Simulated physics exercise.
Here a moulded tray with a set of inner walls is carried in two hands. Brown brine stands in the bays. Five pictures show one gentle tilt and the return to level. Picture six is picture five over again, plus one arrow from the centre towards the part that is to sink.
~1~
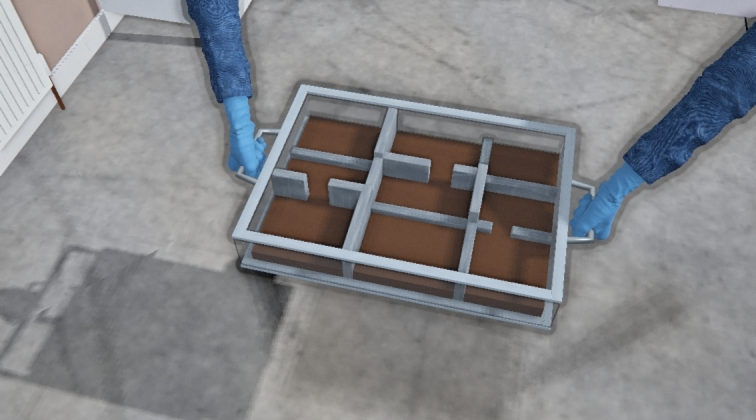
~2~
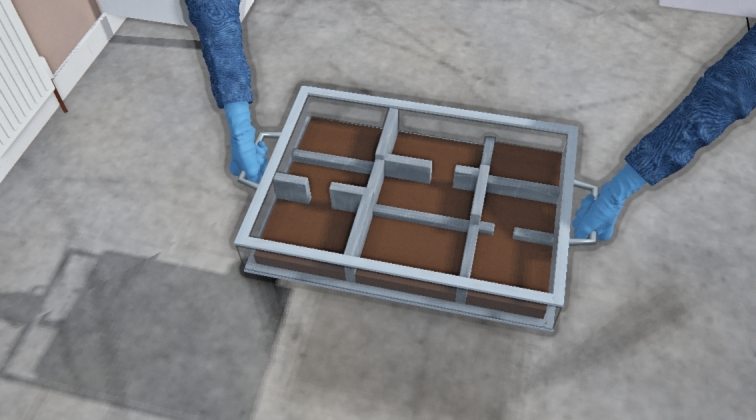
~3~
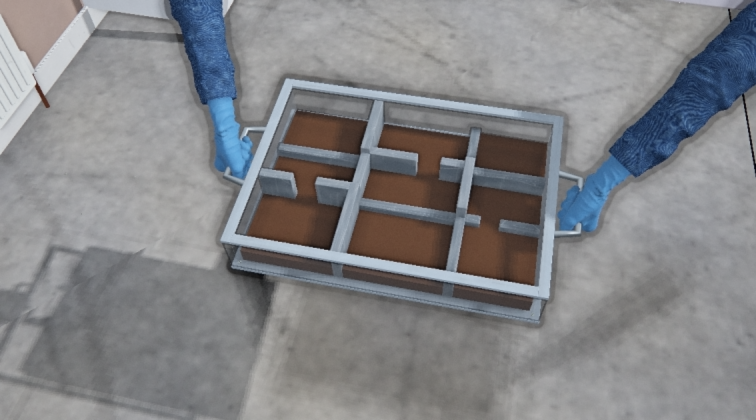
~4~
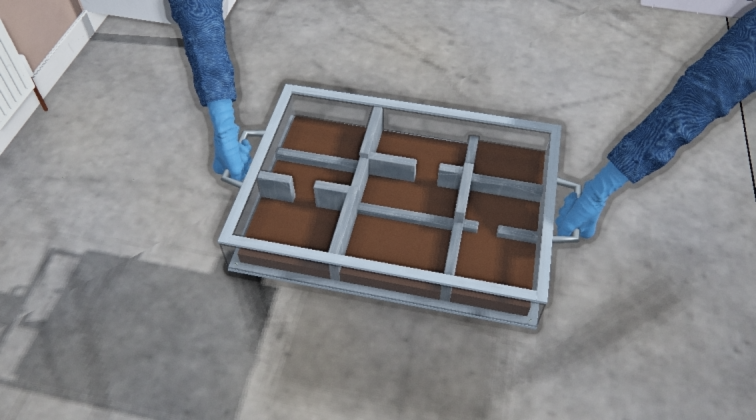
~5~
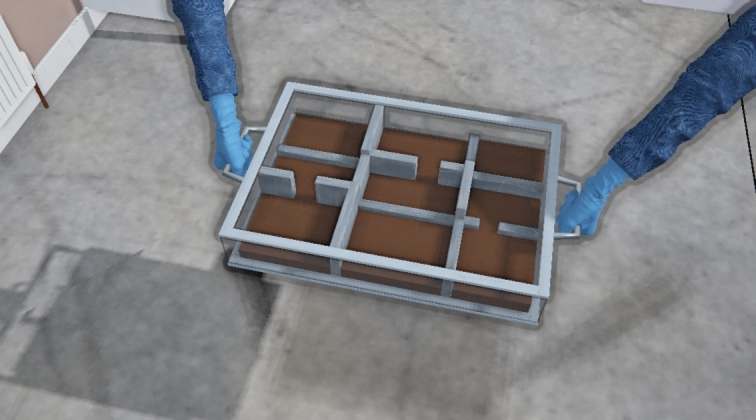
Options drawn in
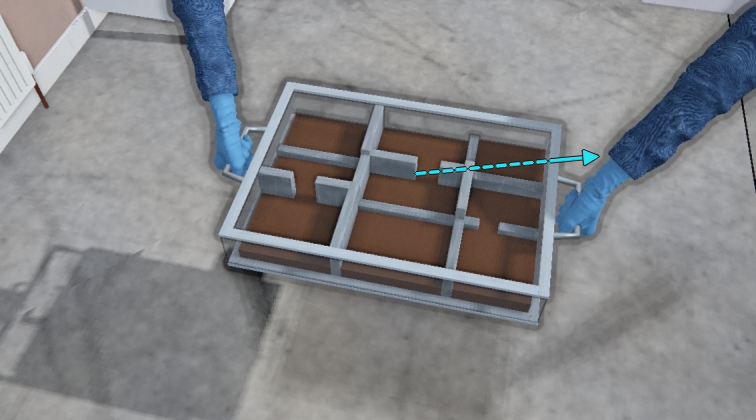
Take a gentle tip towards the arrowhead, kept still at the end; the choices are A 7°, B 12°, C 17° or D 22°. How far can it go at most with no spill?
Angle C just does it.
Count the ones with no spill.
Three.
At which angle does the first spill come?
The answer is D.
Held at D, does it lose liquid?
Yes.
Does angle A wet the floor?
No, not at all.
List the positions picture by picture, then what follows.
The tray is level; deepest in the back right bay, at (520, 170), shallowest in the back left, in the first frame.
Tipped about 2° down to the front; no wall is crossed, in the second frame.
Tipped about 4° down to the front; no wall is crossed, in the third frame.
Tipped about 2° down to the front; no wall is crossed, in the fourth frame.
The tray is level; deepest in the back right bay, at (507, 166), shallowest in the central, in the fifth frame.
The arrow ends at (593, 156).
For angle A, nothing spills; the front middle bay holds the most.
For angle B, nothing spills; the back right bay holds the most.
For angle C, nothing spills; the back right bay holds the most.
For angle D, about 4 % goes over the rim.
